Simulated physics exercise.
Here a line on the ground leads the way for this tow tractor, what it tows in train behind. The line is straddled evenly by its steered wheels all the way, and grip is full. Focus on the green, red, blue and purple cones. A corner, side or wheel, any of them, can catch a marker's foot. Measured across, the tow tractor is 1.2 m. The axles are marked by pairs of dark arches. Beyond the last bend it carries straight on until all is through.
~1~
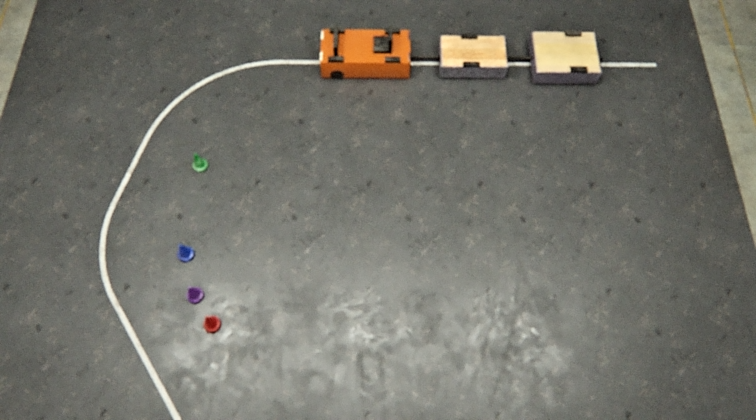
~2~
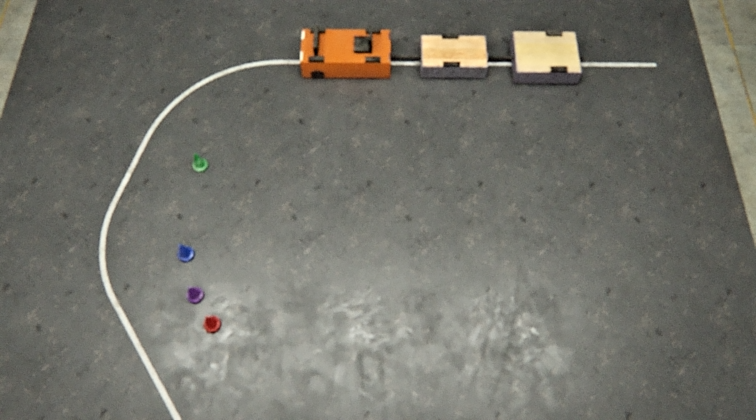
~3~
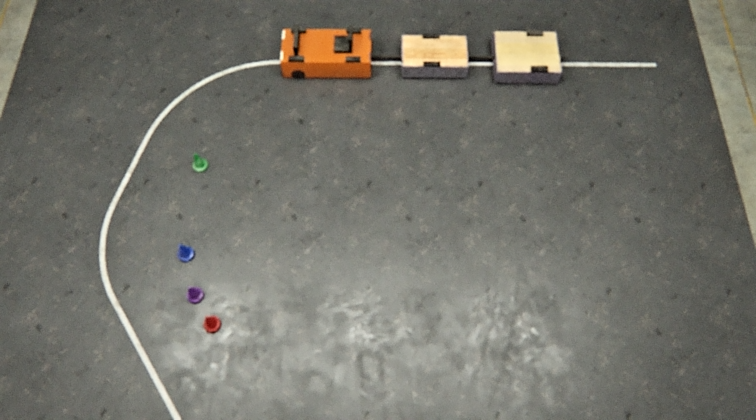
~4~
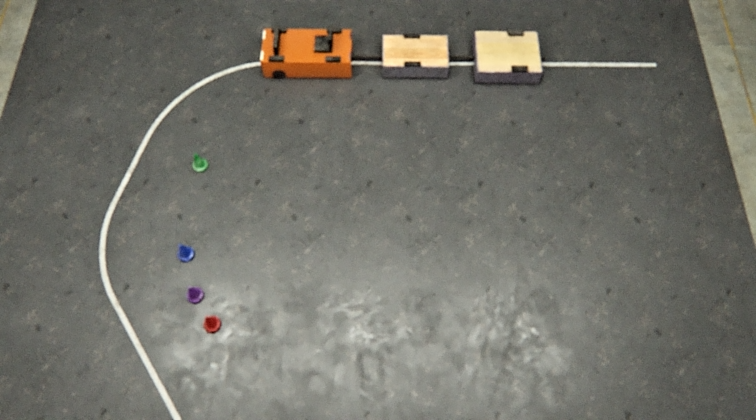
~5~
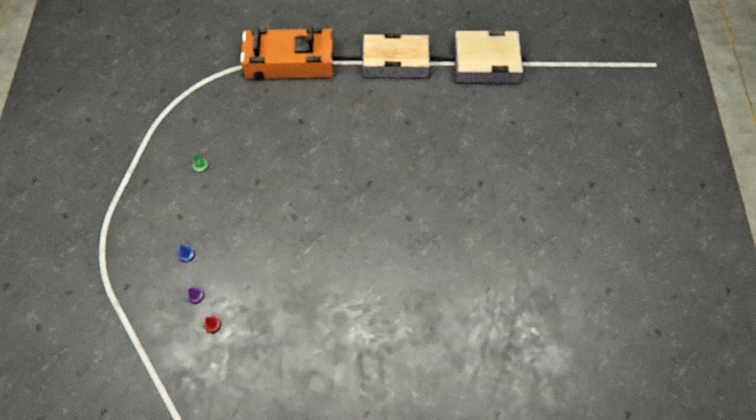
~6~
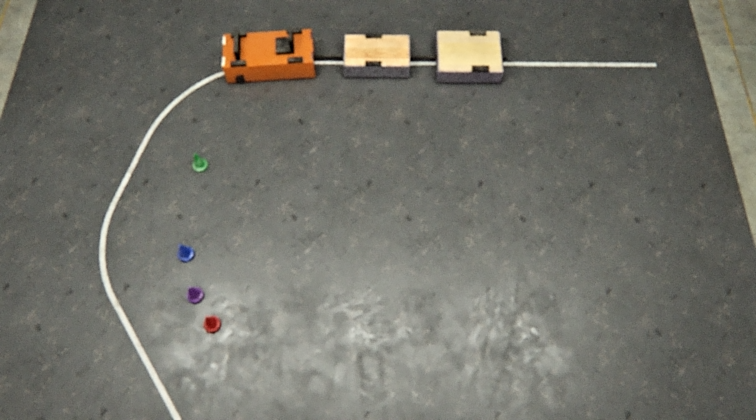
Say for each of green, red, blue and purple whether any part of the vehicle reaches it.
Green - never reached. Red - never reached. Blue - never reached. Purple - never reached.
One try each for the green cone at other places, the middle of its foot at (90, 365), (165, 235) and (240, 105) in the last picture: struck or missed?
In the first spot it is left alone, in the second contacted, and in the third contacted.
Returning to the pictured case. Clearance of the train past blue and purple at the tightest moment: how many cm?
For blue it's 20, for purple it's 20.
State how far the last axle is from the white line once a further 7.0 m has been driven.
55 cm off.
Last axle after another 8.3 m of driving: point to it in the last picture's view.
Approximate position: (226, 83).
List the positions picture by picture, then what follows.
In the first picture, nose (326, 46); last axle (576, 51); still straight; green (199, 163), red (211, 323), blue (184, 252), purple (194, 293); 2 trailers.
In the second picture, nose (307, 46); last axle (557, 51); still straight.
In the third picture, nose (287, 45); last axle (537, 51); still straight.
In the fourth picture, nose (267, 45); last axle (518, 51); still straight.
In the fifth picture, nose (248, 47); last axle (498, 50); turned 2°.
In the sixth picture, nose (228, 51); last axle (479, 50); turned 5°; green (199, 163), red (211, 323), blue (184, 252), purple (194, 293).
After another 11.3 m, the last axle is at (159, 144) of the last picture, 70 cm off the line; green has been passed with 10 cm to spare.
After another 14.9 m, the last axle is at (134, 259) of the last picture, 90 cm off the line; blue has been passed with 20 cm to spare.
After another 16.3 m, the last axle is at (143, 309) of the last picture, 55 cm off the line; purple has been passed with 20 cm to spare.
After another 17.2 m, the last axle is at (153, 346) of the last picture, 40 cm off the line; red has been passed with 40 cm to spare.
After another 19.2 m, the last axle is out of the picture, 15 cm off the line; 0 of 4 struck in all.
